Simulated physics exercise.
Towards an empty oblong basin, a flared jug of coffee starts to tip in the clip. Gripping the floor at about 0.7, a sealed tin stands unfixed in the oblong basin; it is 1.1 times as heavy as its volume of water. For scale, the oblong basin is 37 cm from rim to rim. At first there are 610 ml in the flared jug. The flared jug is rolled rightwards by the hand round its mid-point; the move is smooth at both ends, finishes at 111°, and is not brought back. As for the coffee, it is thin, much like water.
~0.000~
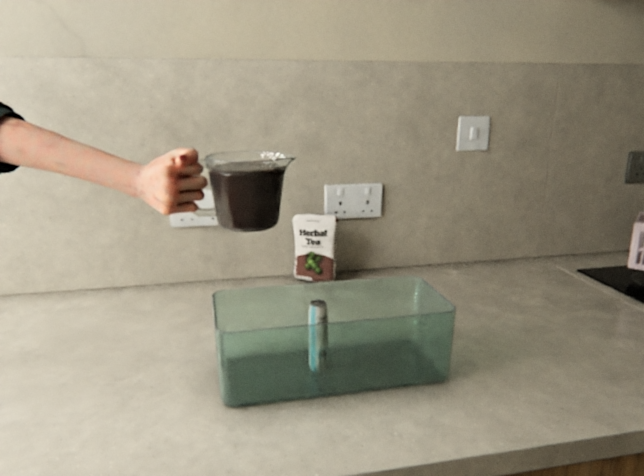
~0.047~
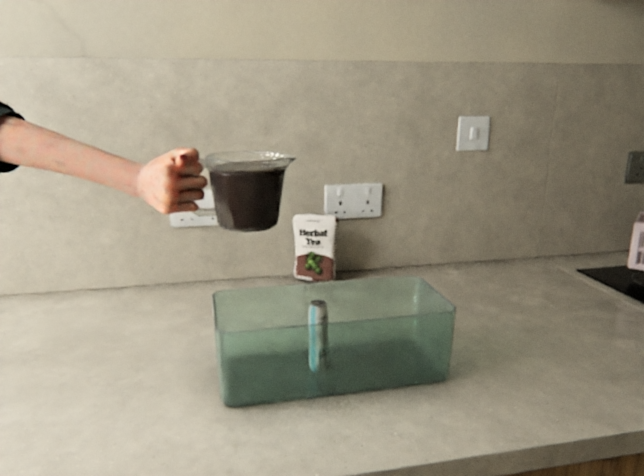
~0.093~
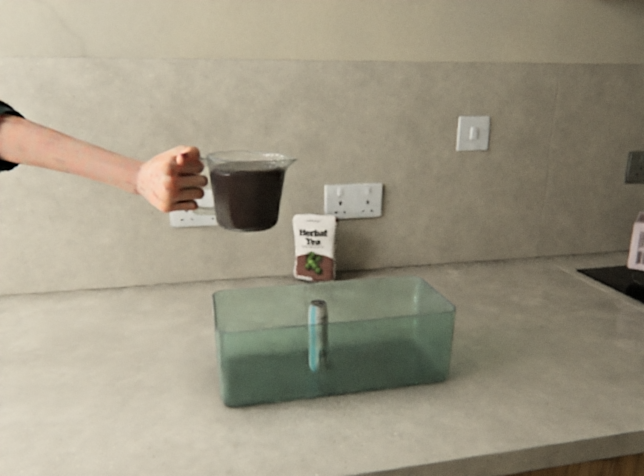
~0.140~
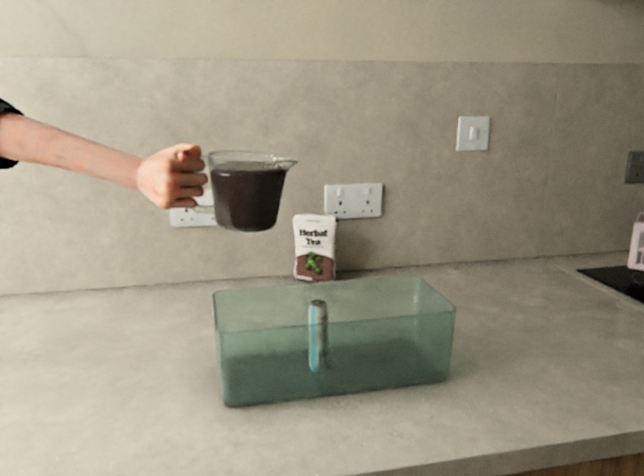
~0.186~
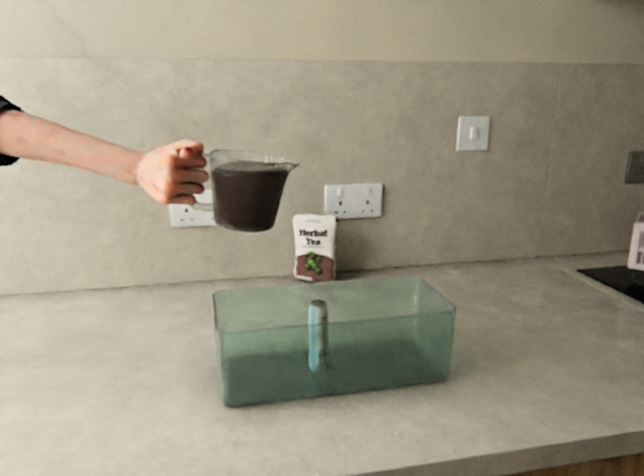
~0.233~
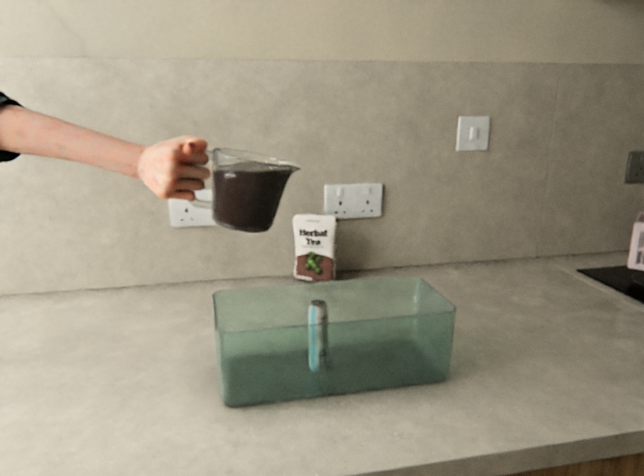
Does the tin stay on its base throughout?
Yes, it stays on its base.
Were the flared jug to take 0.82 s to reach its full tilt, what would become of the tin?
The tin stays on its base.
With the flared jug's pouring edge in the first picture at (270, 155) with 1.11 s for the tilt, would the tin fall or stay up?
Then it goes over.
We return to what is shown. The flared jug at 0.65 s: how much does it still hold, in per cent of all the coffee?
About 66 per cent.
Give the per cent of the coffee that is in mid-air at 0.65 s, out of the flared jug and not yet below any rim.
Some 26 % is the figure.
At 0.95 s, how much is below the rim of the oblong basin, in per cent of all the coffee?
I reckon close to 70 per cent.
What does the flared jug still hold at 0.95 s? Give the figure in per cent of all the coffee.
I reckon near 10 per cent still sits there.
By 0.65 s the tilt is 70° and 66 per cent is still to pour; the tin stands where it began.
By 0.95 s the tilt is 105° and 10 per cent is still to pour; the tin stands where it began.
By 1.27 s the tilt is 111° and 0 per cent is still to pour; the tin stands where it began.
By 1.61 s the tilt is 111° and 0 per cent is still to pour; the tin stands where it began.
At rest the tin stands where it began.
